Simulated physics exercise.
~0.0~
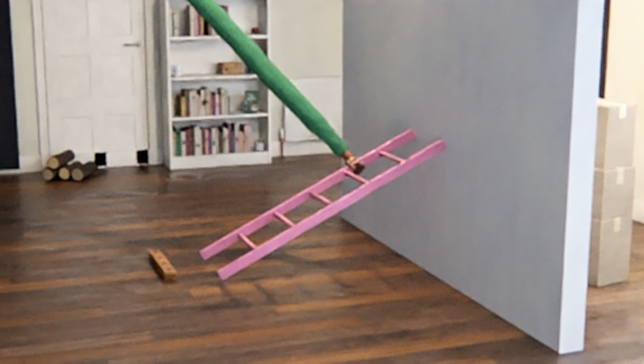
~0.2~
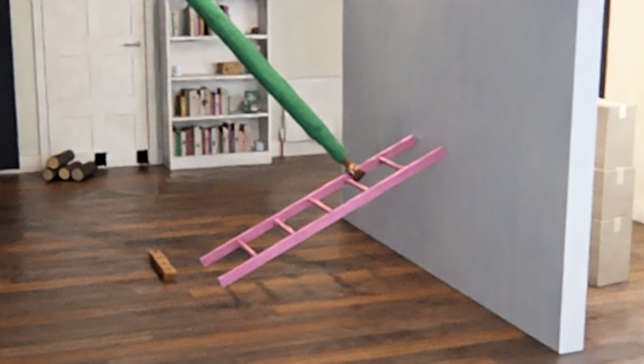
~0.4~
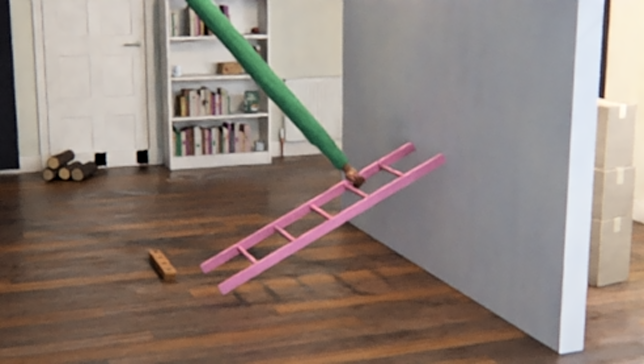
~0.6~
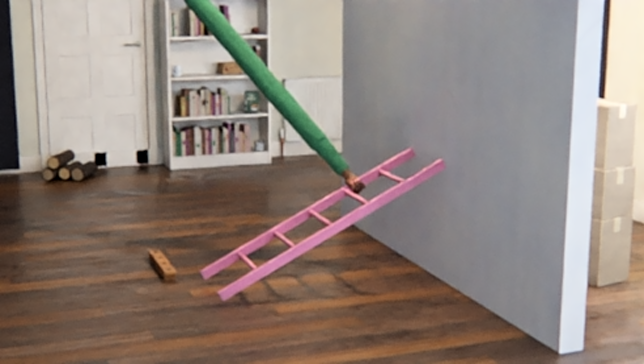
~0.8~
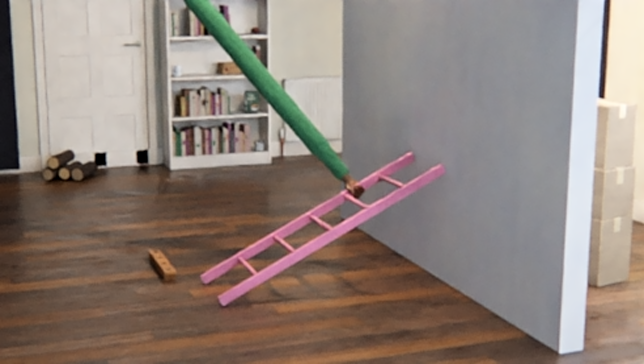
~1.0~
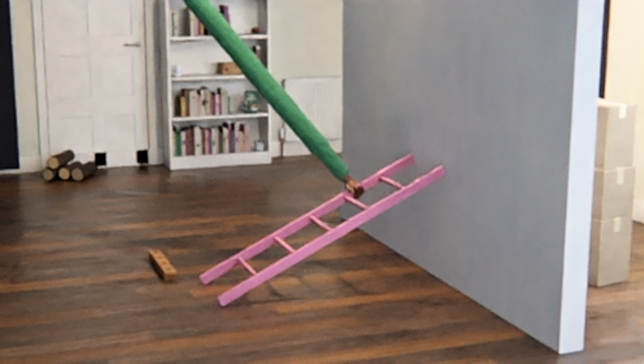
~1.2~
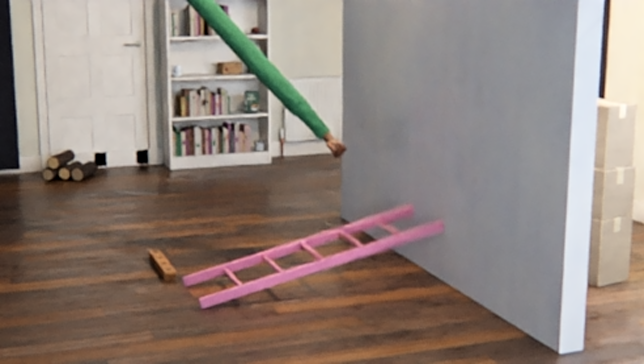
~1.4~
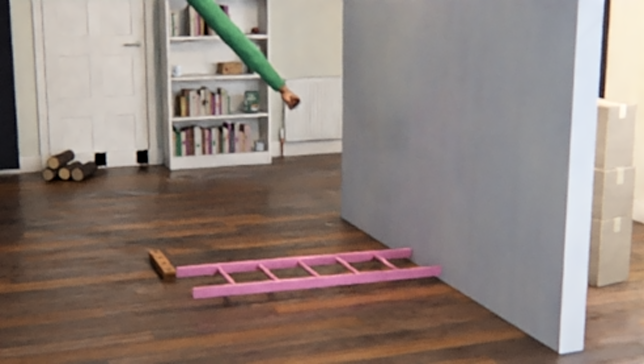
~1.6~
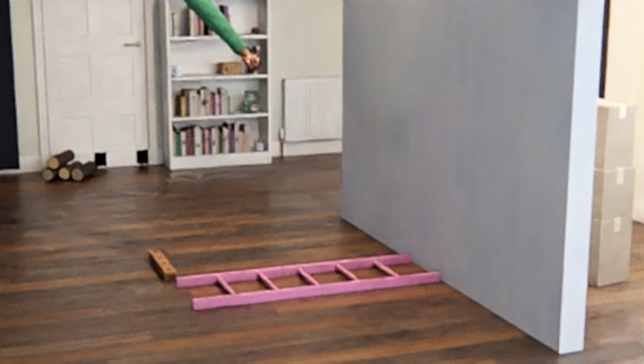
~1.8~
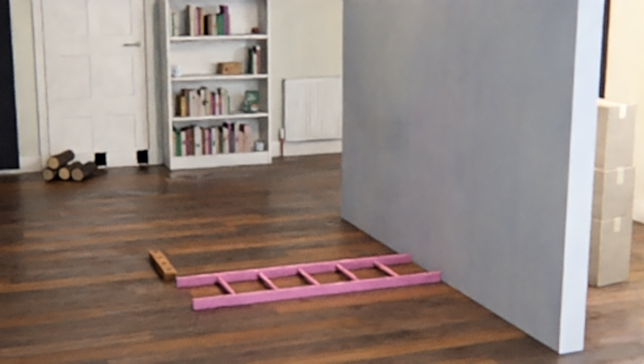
A pink ladder was lowered at a slant against a grey wall by a hand in a green sleeve, but once the hand let go and drew back, it slipped down and ended up flat on the wooden floor, beside a small strip of wood.
